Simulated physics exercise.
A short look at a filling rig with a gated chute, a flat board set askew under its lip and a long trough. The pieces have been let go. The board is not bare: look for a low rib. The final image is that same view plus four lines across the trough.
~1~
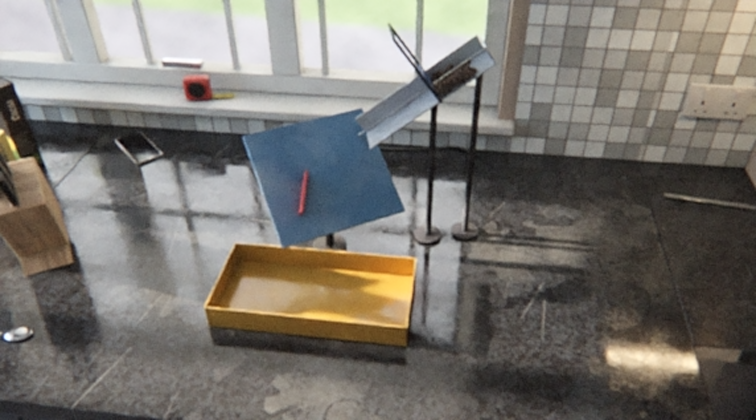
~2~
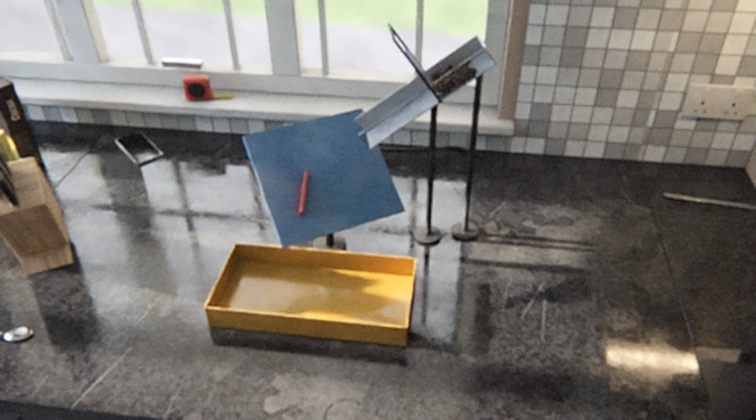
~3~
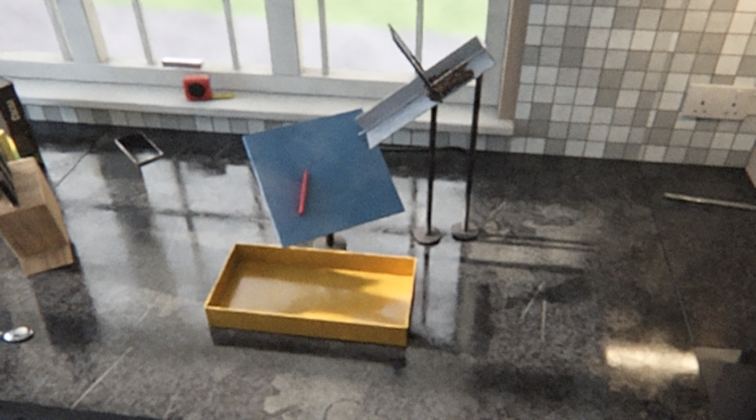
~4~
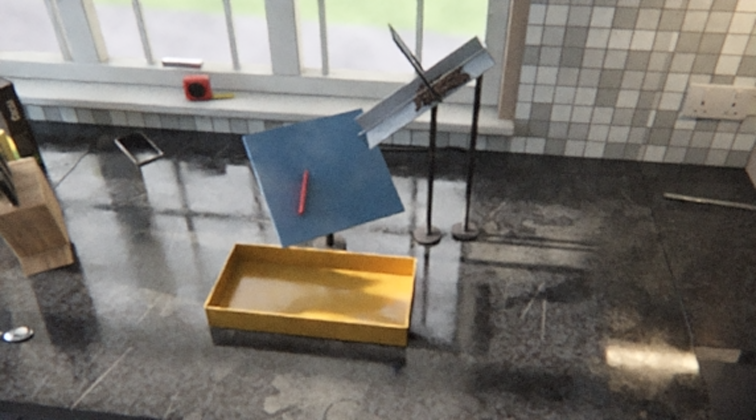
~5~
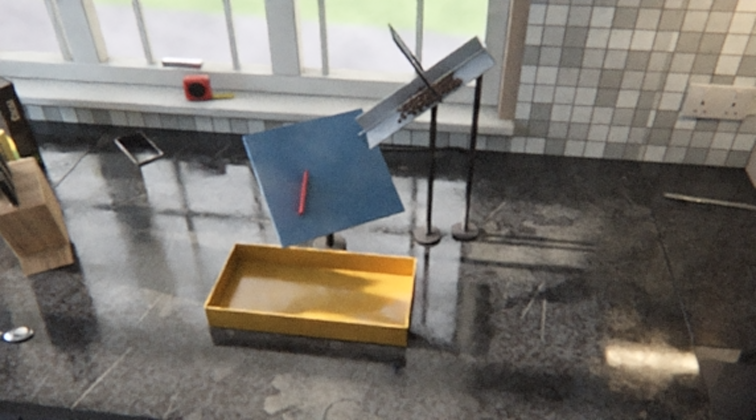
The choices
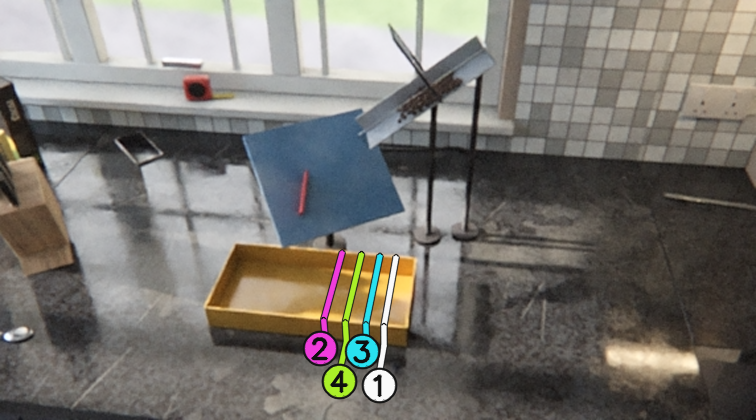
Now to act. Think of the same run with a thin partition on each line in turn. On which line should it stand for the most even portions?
Use line 2.
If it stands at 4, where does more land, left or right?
More lands on the left.
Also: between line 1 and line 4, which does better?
4 it is.
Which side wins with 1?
More lands on the left.
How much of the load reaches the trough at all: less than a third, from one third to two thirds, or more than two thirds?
It is more than two thirds.
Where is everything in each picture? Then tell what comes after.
In the first frame, load behind the gate (449, 79), allspice berries; lip of the chute (369, 141), sloping gently.
In the second frame, middle of the board (325, 174), tilted fairly steeply; middle of its low edge (346, 229); of its high edge (304, 121).
In the third frame, front corners of the trough (205, 307) and (406, 327), empty; front of the load (429, 95).
In the fourth frame, middle of the load (438, 90); its front (417, 110), roughly a quarter of the way to the lip; rib from (307, 170) to (302, 211).
In the fifth frame, middle of the load (429, 97); its front (399, 121), roughly half of the way to the lip.
On the marked copy, line 1 crosses the front rim at (384, 325); line 2 crosses the front rim at (323, 319); line 3 crosses the front rim at (366, 323); line 4 crosses the front rim at (345, 321).
If 1 is chosen, of what is caught, almost all on the left of the divider, just a few on the right.
If 2 is chosen, of what is caught, roughly two thirds on the left of the divider, roughly a third on the right.
If 3 is chosen, of what is caught, almost all on the left of the divider, about a tenth on the right.
If 4 is chosen, of what is caught, the larger part on the left of the divider, roughly a quarter on the right.
